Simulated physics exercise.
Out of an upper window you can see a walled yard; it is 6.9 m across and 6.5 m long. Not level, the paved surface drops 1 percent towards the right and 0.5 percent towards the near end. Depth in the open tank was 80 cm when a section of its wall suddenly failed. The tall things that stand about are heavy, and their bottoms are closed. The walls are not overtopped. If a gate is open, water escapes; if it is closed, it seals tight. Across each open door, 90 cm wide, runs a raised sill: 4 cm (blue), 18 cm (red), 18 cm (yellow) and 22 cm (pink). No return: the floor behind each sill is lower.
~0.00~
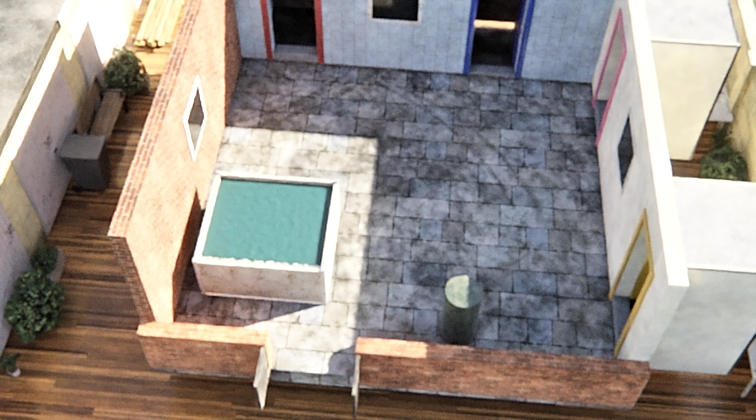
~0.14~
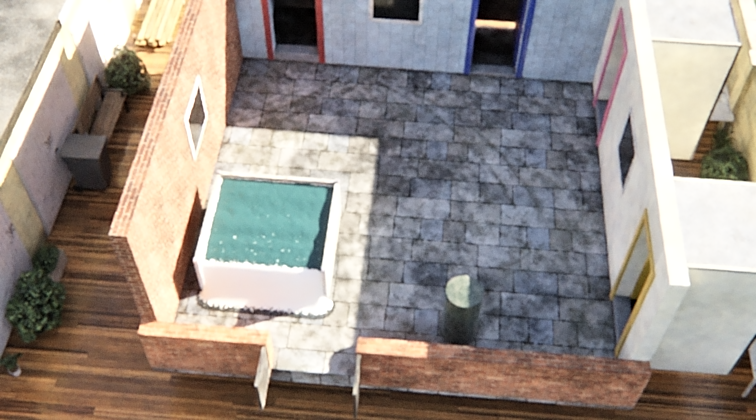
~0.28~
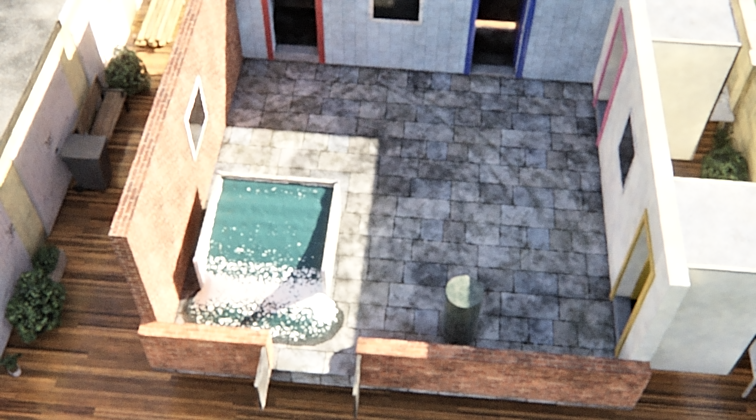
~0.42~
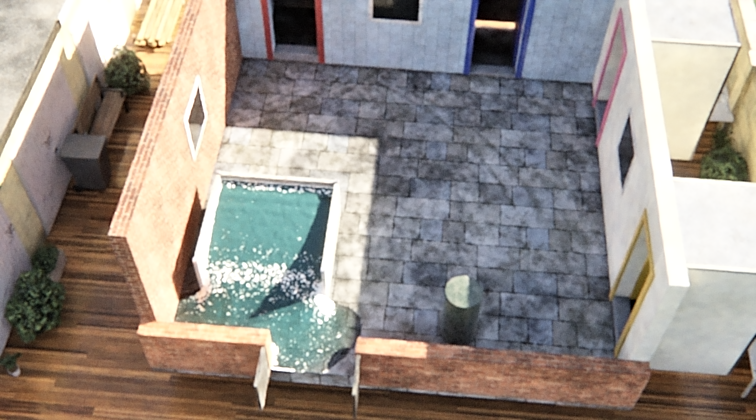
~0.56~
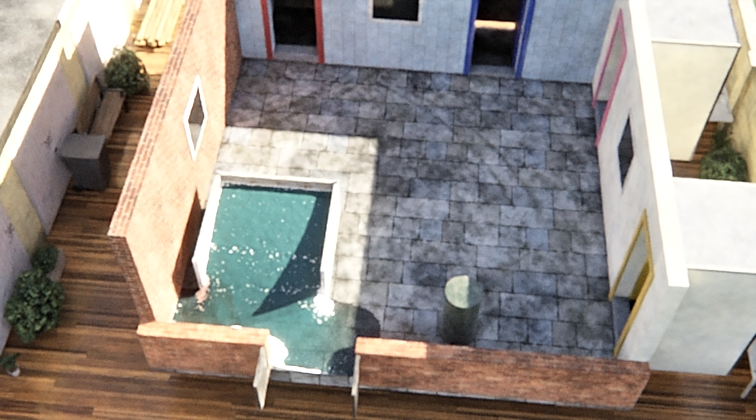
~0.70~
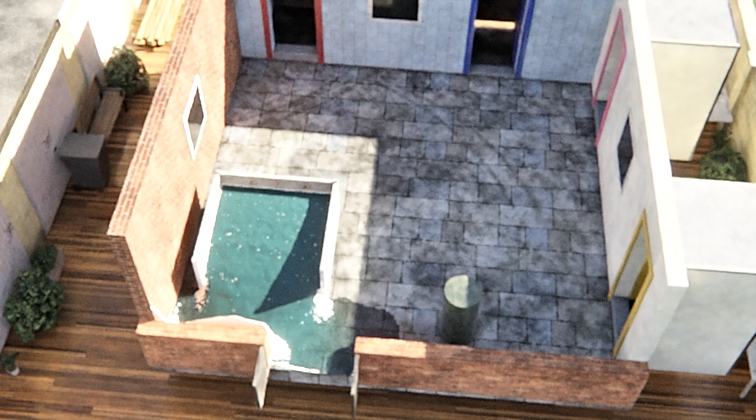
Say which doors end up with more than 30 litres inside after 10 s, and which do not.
Blue door: Limit not crossed. Red door: Limit not crossed. Yellow door: Limit not crossed. Pink door: Limit not crossed.
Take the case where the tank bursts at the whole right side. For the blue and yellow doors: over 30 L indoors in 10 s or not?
So blue ends up past the limit and yellow ends up past the limit.
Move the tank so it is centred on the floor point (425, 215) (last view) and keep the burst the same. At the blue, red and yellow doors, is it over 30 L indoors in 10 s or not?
Result - blue door exceeds it, red door does not exceed it, yellow door exceeds it.
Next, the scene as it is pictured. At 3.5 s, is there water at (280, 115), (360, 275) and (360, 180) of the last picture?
Respectively: Got hit, was missed, was missed.
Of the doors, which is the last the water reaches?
Lab note: Last arrival at the pink door.
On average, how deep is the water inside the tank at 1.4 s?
Around 31 cm on average.
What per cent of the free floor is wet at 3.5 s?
Wet share: About 35 %.
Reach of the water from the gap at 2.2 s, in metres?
Distance: Approx. 5.0 m.
After 1.4 s water covers 10 % of the floor and is deepest (62 cm) near (166, 344); blue door not reached, red door not reached, yellow door not reached, pink door not reached.
After 2.2 s water covers 20 % of the floor and is deepest (36 cm) near (166, 344); blue door not reached, red door not reached, yellow door not reached, pink door not reached.
After 3.5 s water covers 35 % of the floor and is deepest (20 cm) near (615, 384); blue door not reached, red door 16 cm at the sill, 1 L in, yellow door 11 cm at the sill, 0 L in, pink door not reached.
After 6.0 s water covers 60 % of the floor and is deepest (18 cm) near (166, 344); blue door 2 cm at the sill, 0 L in, red door 4 cm at the sill, 2 L in, yellow door 8 cm at the sill, 0 L in, pink door 1 cm at the sill, 0 L in.
After 10.0 s water covers 75 % of the floor and is deepest (9 cm) near (615, 384); blue door 4 cm at the sill, 0 L in, red door 1 cm at the sill, 2 L in, yellow door 7 cm at the sill, 0 L in, pink door 8 cm at the sill, 0 L in.
